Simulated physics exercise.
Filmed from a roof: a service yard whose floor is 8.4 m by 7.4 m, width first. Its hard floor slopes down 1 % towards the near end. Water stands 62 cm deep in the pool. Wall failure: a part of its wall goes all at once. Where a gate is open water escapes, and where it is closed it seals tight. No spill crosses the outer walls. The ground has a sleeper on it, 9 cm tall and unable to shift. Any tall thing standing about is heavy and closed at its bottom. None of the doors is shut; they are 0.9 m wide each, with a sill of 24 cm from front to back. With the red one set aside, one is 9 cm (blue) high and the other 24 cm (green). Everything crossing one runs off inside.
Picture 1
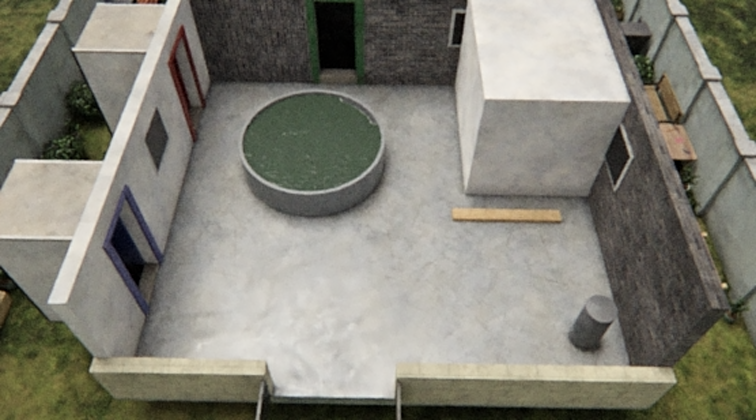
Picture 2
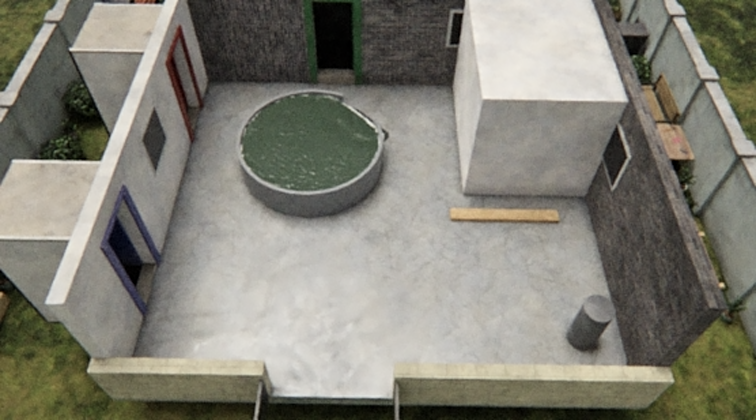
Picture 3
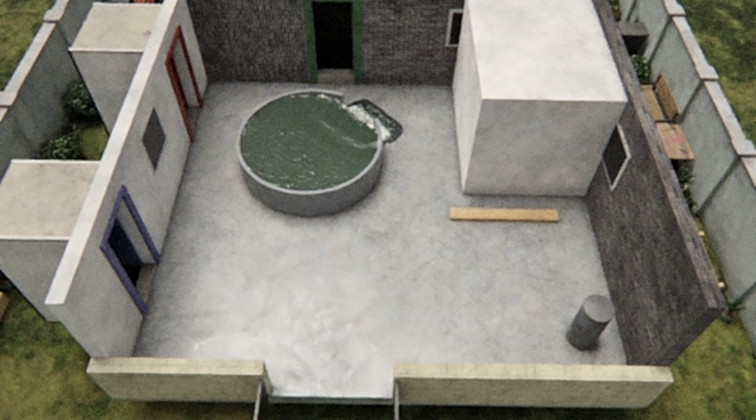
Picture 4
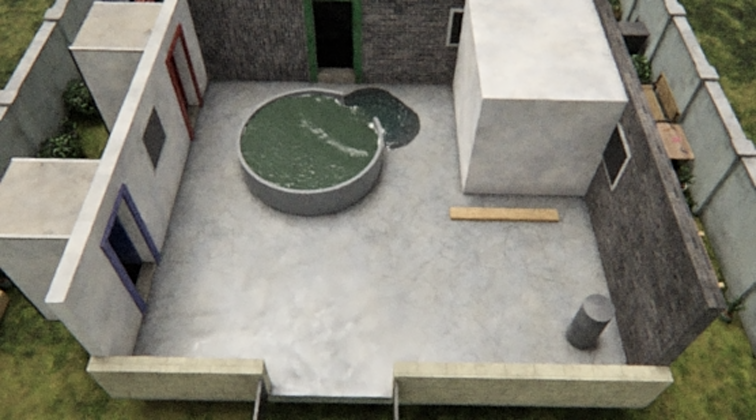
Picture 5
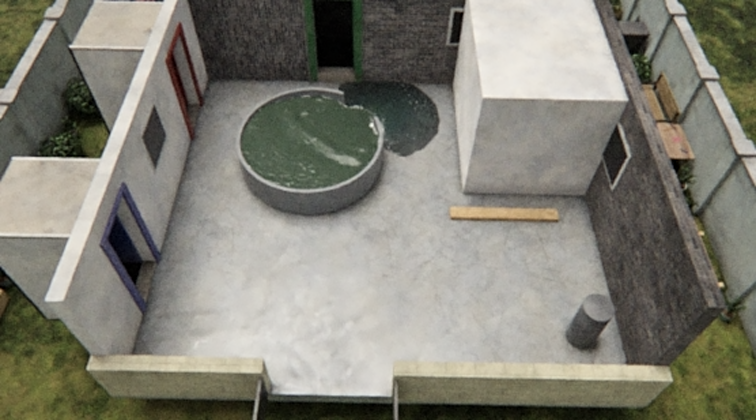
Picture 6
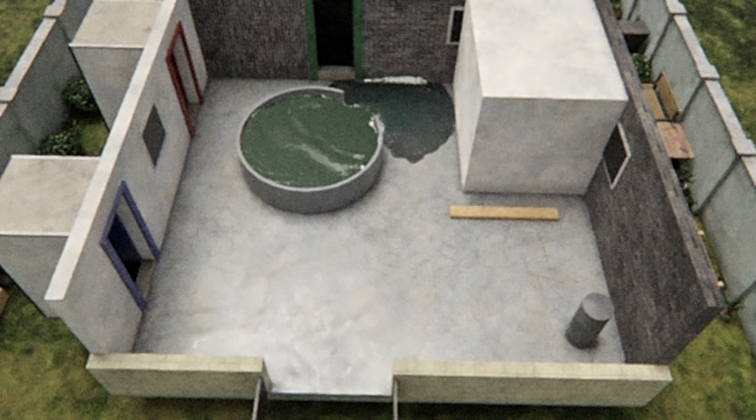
Dark water pouring from a gap in the far right rim of a round green pool, spreading across a pale walled yard.
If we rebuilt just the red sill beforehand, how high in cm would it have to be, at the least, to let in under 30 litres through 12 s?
I would say 9 cm at minimum.
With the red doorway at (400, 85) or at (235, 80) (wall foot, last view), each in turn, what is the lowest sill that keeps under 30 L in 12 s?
In turn: Roughly 30 cm, roughly 7.5 cm.
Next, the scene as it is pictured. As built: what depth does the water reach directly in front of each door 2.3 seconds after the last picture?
Blue 0, green 10, red 0 cm.
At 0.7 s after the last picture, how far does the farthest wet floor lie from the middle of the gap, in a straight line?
I make it some 2.6 m.
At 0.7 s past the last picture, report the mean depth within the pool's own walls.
Some 50 cm.
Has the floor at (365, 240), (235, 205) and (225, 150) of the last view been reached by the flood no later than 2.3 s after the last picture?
Untouched, untouched, untouched.
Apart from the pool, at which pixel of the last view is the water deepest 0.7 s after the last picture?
Around (449, 83).
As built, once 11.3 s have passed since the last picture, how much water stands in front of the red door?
Depth: Near 7.5 cm.
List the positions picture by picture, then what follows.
In the first picture, still water, 62 cm deep, in the pool at (313, 141); the red door at (188, 88) is dry.
In the second picture, the gap is on the far side, the front 0.4 m out at a hidden place; the back of the pool holds 62 cm.
In the third picture, the gap is on the far side, the front 0.7 m out at (368, 103); the back of the pool holds 62 cm.
In the fourth picture, water pours out on the far side and has run 1.2 m, to (386, 94); about 7 cm deep outside, 62 cm at the back.
In the fifth picture, the front is at (406, 83), 1.8 m from the gap on the far side; 3.5 m2 of floor is wet, 62 cm left at the back.
In the sixth picture, the gap is on the far side, the front 2.3 m out at (436, 83); the back of the pool holds 62 cm; 3.3 m in a straight line remain to the red door at (186, 84).
Then, 0.7 s after the last picture water covers 10 % of the floor, deepest (50 cm) near (449, 83); it has not reached the red door.
Then, 2.3 s after the last picture water covers 25 % of the floor, deepest (38 cm) near (450, 99); it has not reached the red door.
Then, 11.3 s after the last picture water covers 95 % of the floor, deepest (12 cm) near (444, 115); 7 cm at the red door, 70 litres in over its 7 cm sill.
At the red door as built, the water peaked near 13 cm, 5.7 s after the last picture.
With a sill of 7.5 cm, 58 litres would have come in within the 12 s; with 10 cm, 18 litres. So under 30 litres takes about 9 cm.
